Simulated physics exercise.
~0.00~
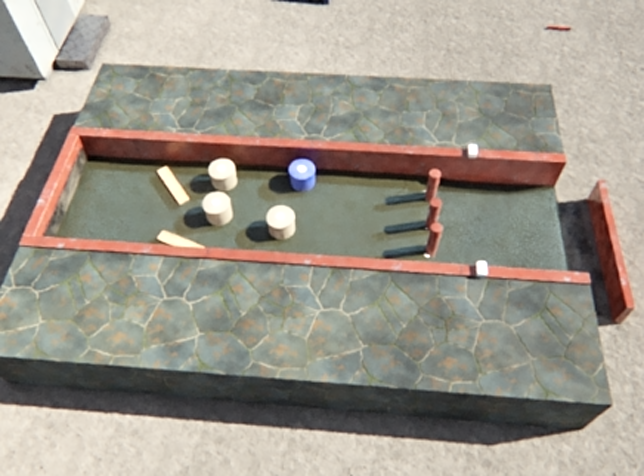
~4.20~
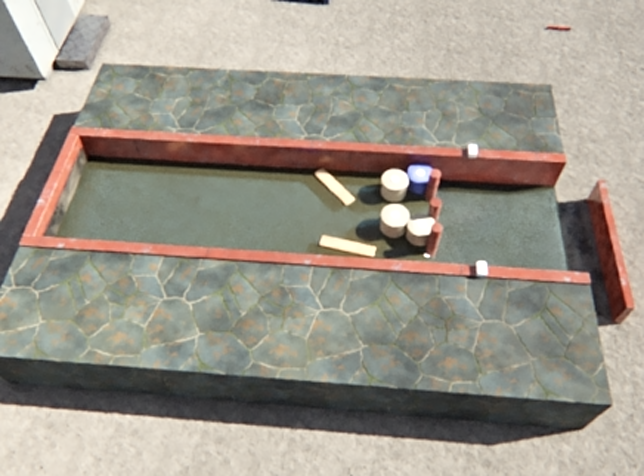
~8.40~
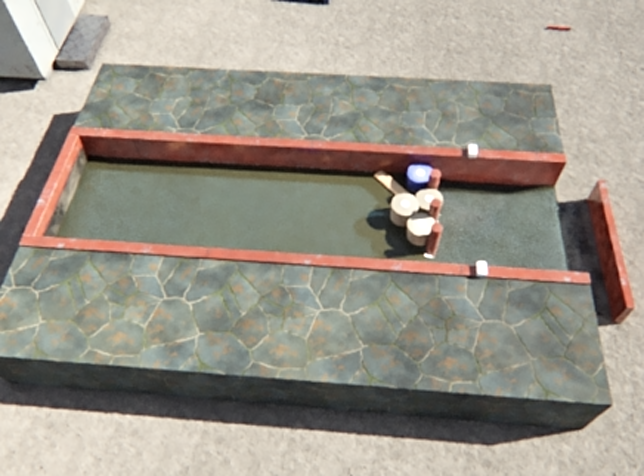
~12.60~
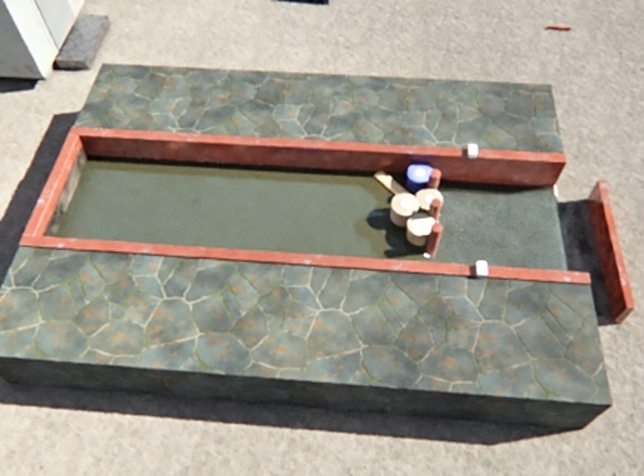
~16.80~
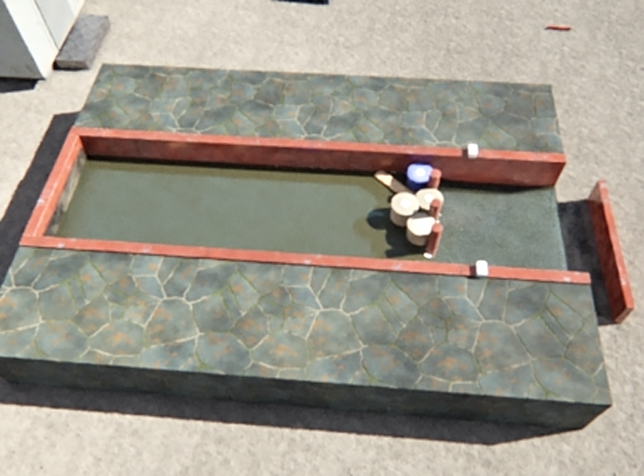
A blue tub drifts right with pale tubs and boards and stays held at red posts.
